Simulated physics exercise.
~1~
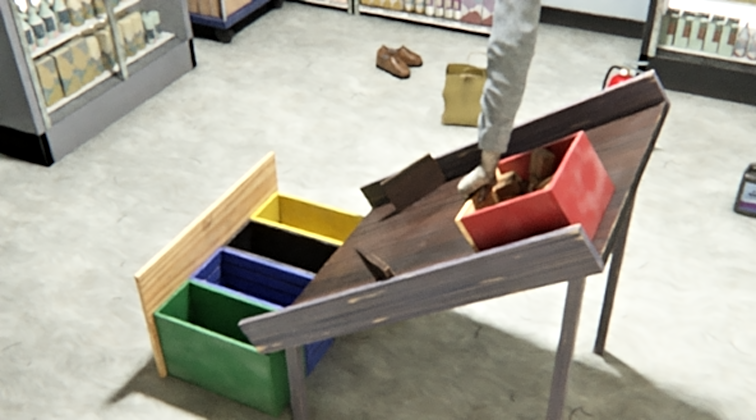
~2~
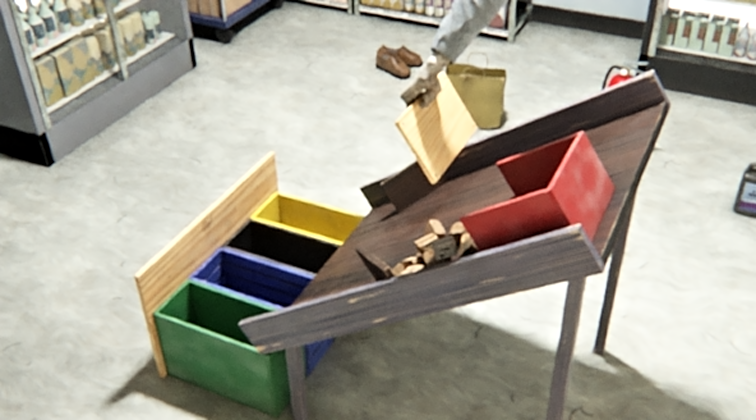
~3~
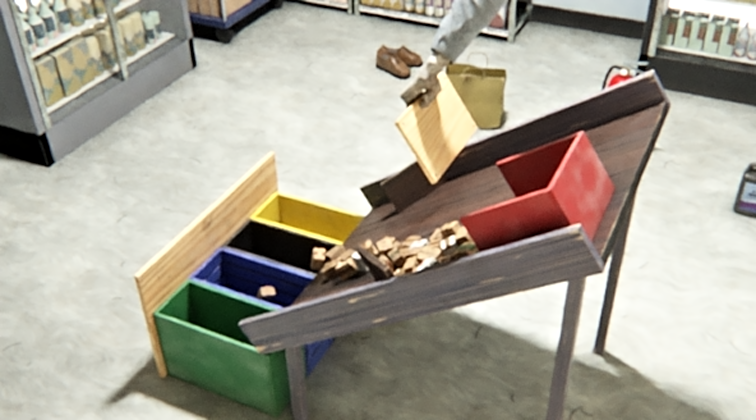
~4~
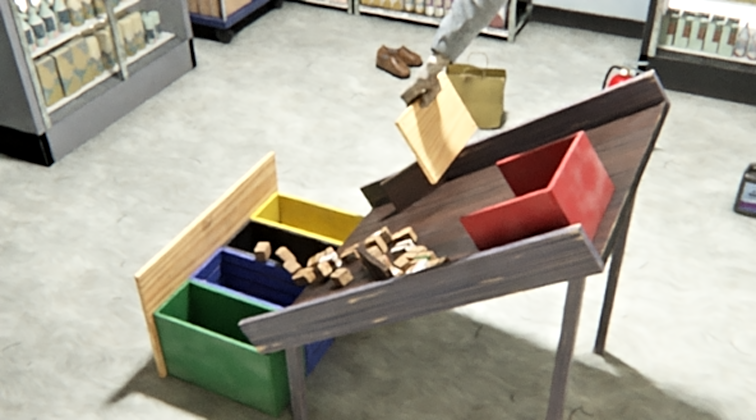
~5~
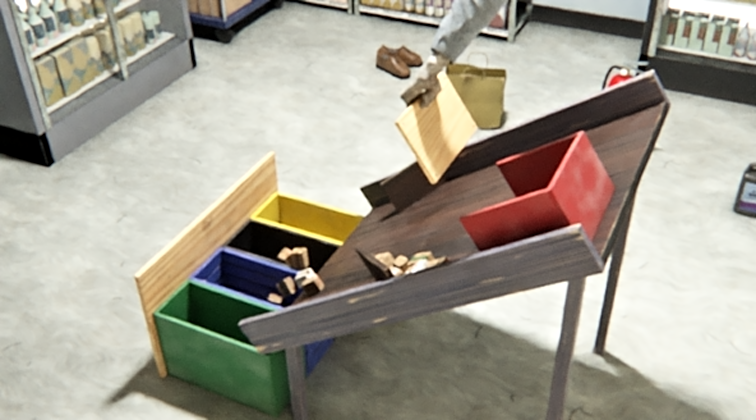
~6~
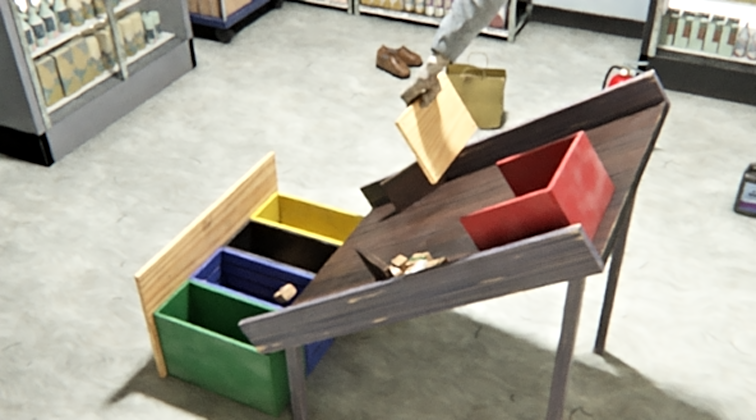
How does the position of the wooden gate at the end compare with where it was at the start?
At the start the gate is down at the open side of the red pen, in front of the parcels. At the end it is higher and farther left, held by the arm above the table and clear of the pen.
